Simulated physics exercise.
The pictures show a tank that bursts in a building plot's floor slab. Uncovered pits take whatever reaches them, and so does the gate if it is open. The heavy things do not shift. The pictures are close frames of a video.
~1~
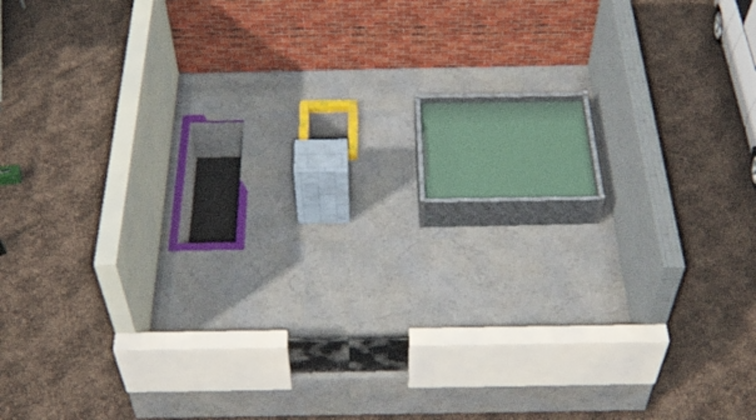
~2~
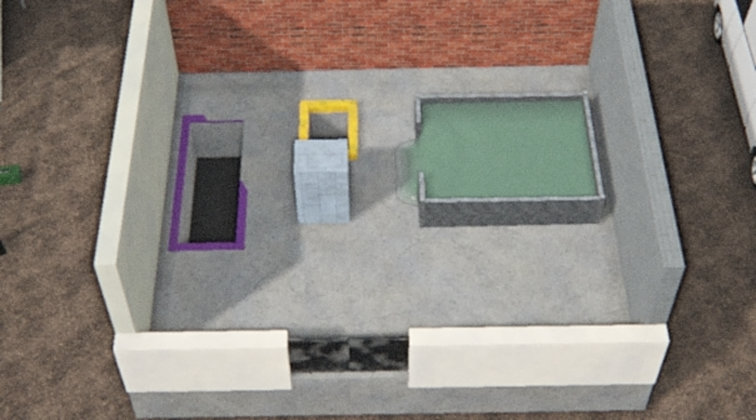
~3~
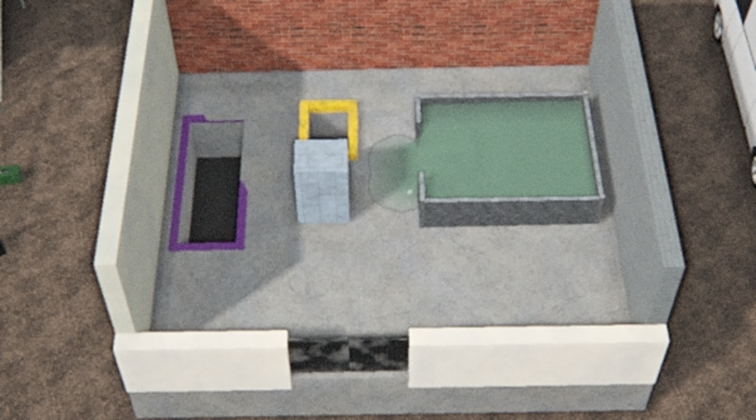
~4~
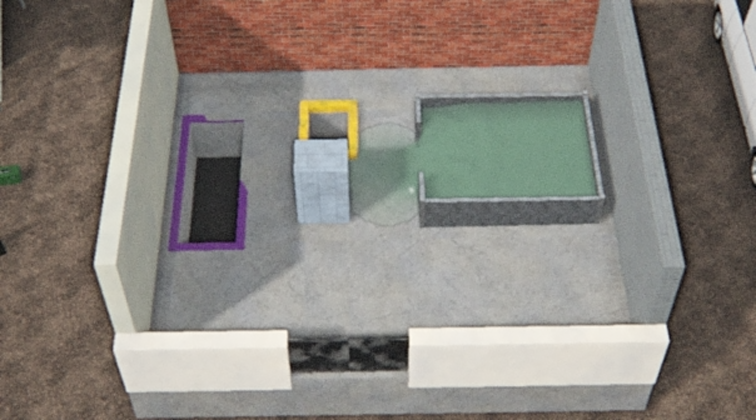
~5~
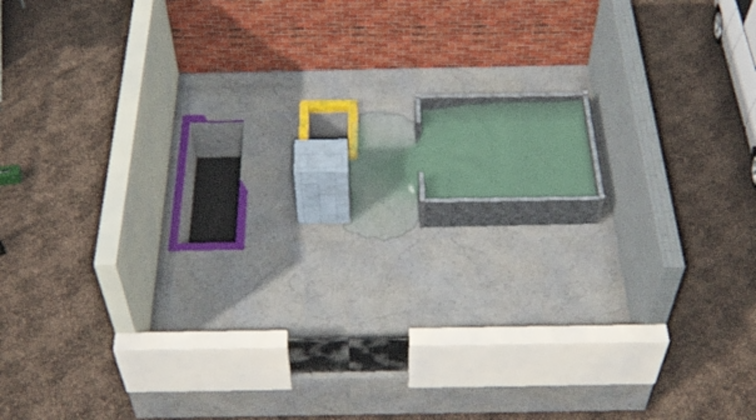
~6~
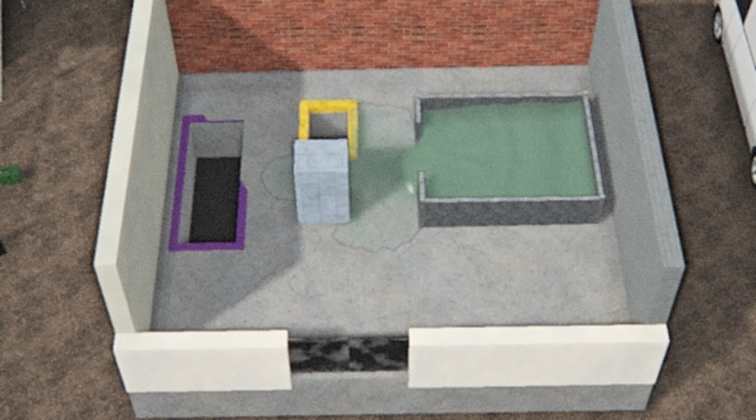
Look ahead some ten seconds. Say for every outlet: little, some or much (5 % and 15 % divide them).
The gate takes less than 5 %; the purple pit takes more than 15 %; the yellow pit takes from 5 to 15 %.
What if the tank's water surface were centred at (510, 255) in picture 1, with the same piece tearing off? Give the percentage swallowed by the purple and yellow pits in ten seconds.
Per cent: Purple 50, yellow 0.
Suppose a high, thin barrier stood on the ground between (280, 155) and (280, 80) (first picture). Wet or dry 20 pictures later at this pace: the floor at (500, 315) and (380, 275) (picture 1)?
In turn: No water, flooded.
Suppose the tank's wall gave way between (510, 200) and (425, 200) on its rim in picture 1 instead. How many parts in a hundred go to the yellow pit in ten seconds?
In per cent: Yellow 0.
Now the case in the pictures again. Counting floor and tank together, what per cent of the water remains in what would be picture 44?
Some 62 per cent.
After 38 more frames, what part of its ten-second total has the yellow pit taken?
Roughly 95 per cent.
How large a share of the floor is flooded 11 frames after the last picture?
About 30 per cent.
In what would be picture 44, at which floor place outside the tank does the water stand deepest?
At about (358, 195).
A moment on, water covers 20 % of the floor; the gate 0 %, the purple pit 2 %, the yellow pit 2 %.
Next, water covers 30 % of the floor; the gate 0 %, the purple pit 8 %, the yellow pit 5 %.
Then, water covers 40 % of the floor; the gate 0 %, the purple pit 18 %, the yellow pit 8 %.
Later, water covers 65 % of the floor; the gate 0 %, the purple pit 28 %, the yellow pit 9 %.
In the end, water covers 80 % of the floor; the gate 0 %, the purple pit 41 %, the yellow pit 10 %.
